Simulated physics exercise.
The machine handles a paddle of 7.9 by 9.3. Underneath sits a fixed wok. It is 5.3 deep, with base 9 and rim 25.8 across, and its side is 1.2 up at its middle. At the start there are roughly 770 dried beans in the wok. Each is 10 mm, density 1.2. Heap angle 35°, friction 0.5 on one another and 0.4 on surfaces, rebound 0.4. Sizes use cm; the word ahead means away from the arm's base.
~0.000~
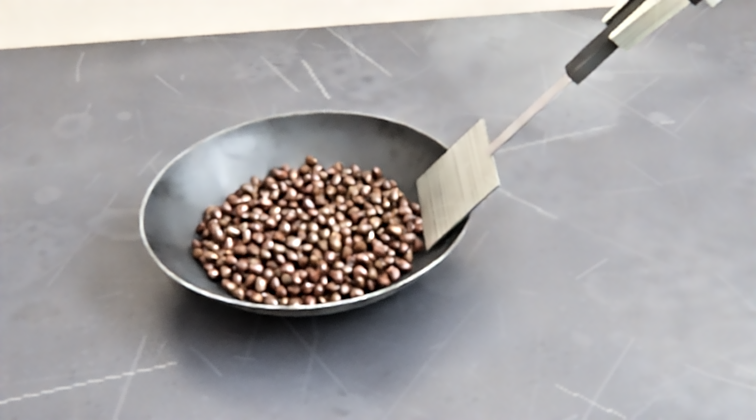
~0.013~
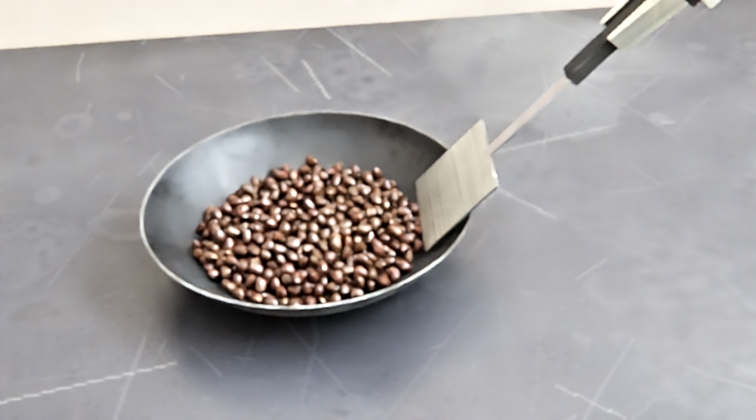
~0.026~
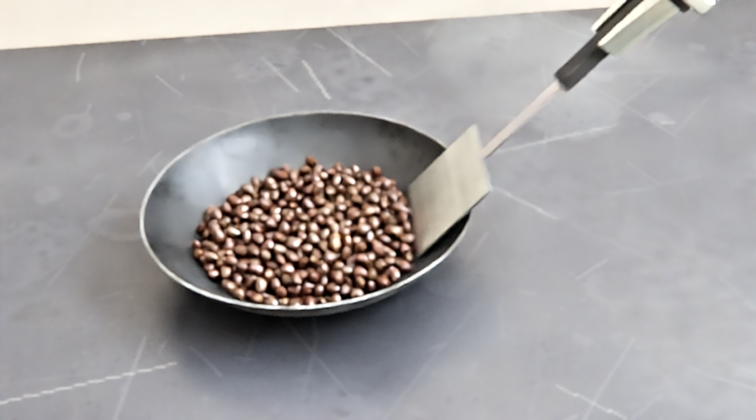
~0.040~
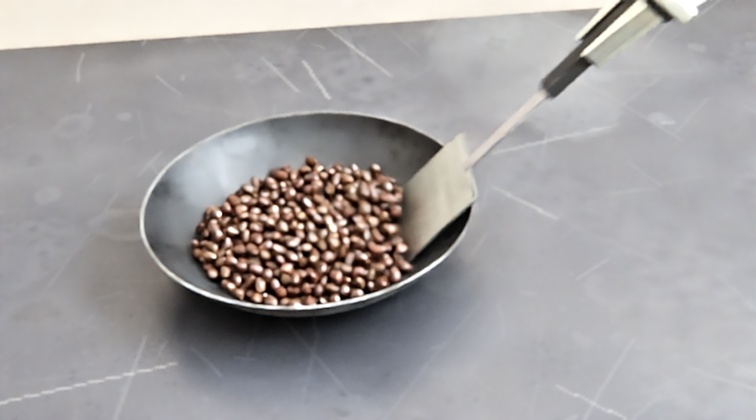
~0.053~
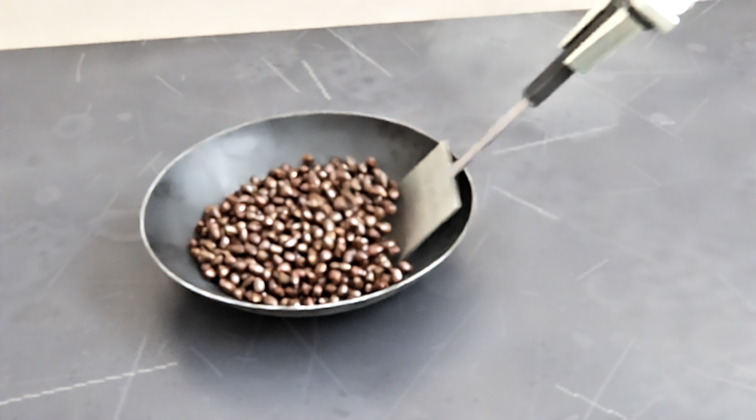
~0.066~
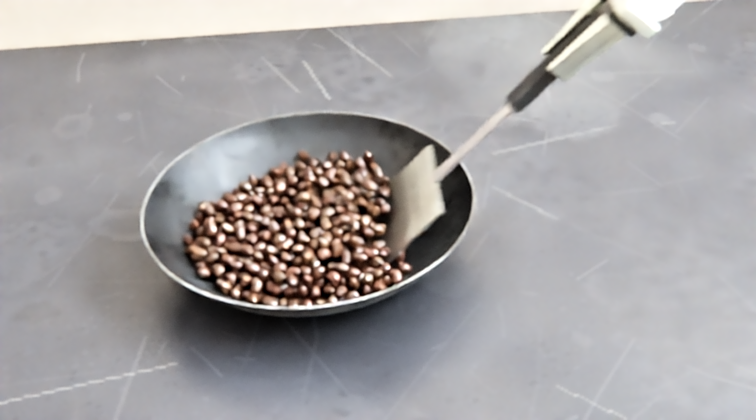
The footage shows a mechanical arm holding a flat metal paddle at the right side of a dark wok of brown beans on a scratched grey surface; the paddle then moves slightly left into the beans, shifting them a little.
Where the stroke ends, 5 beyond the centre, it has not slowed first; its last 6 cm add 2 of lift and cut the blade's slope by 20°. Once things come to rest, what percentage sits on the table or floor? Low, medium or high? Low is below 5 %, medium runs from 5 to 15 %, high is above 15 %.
The share is medium, from 5 to 15 %.
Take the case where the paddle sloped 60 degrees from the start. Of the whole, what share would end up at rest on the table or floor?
Then roughly 15 percent.
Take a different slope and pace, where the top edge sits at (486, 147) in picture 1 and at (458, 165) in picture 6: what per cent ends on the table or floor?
Roughly 0 %.
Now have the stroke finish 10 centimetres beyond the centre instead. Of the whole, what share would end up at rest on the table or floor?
Result: Approx. 50 %.
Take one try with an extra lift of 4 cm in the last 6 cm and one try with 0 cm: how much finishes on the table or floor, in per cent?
10 and 15 per cent.
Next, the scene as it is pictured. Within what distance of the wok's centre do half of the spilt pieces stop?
18 cm.
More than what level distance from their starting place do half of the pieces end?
Somewhere about 6 centimetres, I'd say.
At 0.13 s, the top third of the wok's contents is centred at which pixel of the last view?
Near (248, 211).
By 0.10 s, sloping 45°, highest piece 6 above the table; 771 in the wok.
By 0.13 s, sloping 38°, highest piece 7 above the table; 771 in the wok.
By 0.35 s, sloping 26°, highest piece 7 above the table; 720 in the wok, 44 on the table or floor, 7 on the blade or in flight.
By 1.40 s, sloping 26°, highest piece 7 above the table; 717 in the wok, 54 on the table or floor.
Final count, 717 in the wok, 54 on the table or floor. That is 7 % on the table or floor.
